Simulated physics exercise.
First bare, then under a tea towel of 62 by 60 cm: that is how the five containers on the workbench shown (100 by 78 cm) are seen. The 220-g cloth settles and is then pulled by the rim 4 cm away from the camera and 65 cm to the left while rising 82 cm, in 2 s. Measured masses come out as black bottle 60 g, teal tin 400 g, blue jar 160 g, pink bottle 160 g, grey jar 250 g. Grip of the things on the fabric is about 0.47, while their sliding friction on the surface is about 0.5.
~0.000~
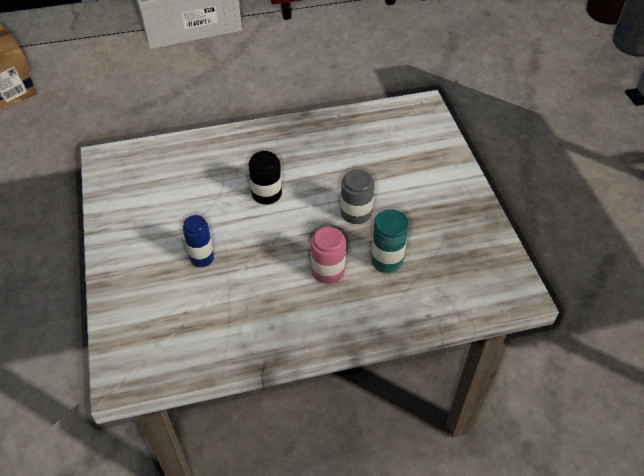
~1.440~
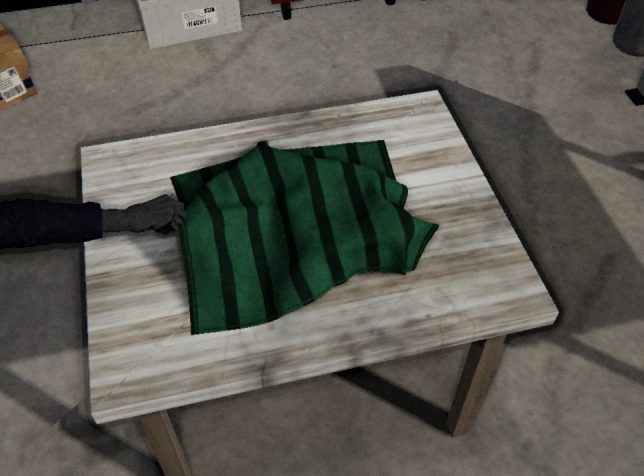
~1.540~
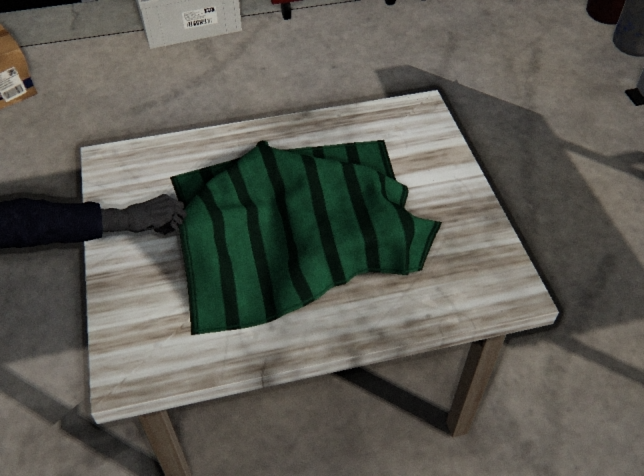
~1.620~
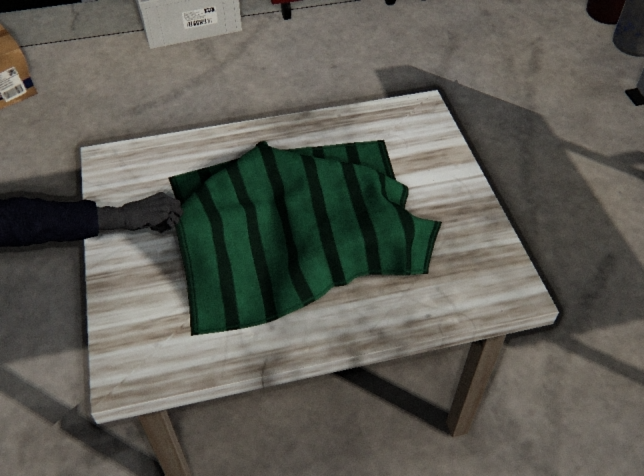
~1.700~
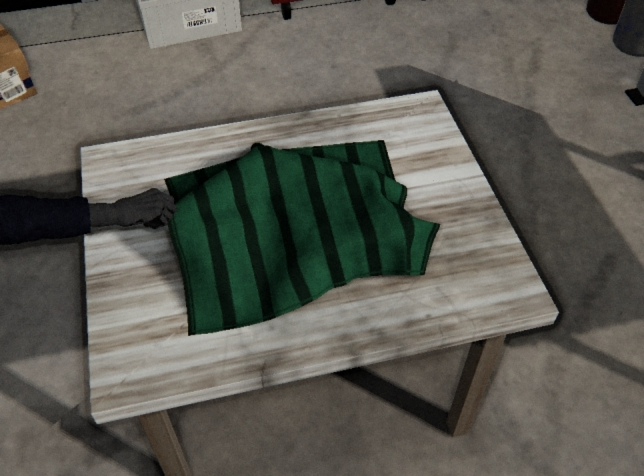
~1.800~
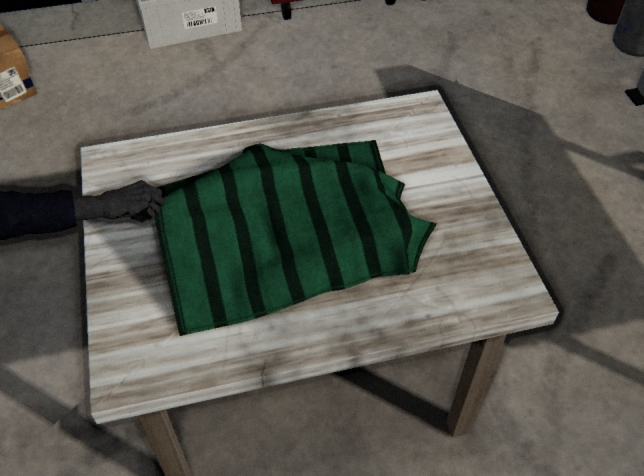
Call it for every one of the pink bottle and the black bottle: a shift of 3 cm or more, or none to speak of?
My call: Pink bottle none to speak of; black bottle shifts.
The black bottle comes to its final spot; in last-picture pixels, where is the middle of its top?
Near (182, 188).
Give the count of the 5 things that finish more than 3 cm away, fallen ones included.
The answer is 2 of them.
After 2.2 s, middle of the tea towel at (194, 177); black bottle on its side, 11 cm off its start.
After 2.7 s, middle of the tea towel at (30, 123); black bottle on its side, 25 cm off its start, blue jar on its side, 7 cm off its start.
After 3.1 s, middle of the tea towel at a place out of view; black bottle on its side, 23 cm off its start at (175, 207), blue jar on its side, 11 cm off its start at (153, 267).
After 3.5 s, middle of the tea towel at a place out of view; black bottle on its side, 21 cm off its start, blue jar on its side, 16 cm off its start.
After 4.3 s, middle of the tea towel at a place out of view; black bottle on its side, 20 cm off its start at (182, 188), pink bottle 0 cm off its start at (328, 238), blue jar on its side, 24 cm off its start at (123, 323).
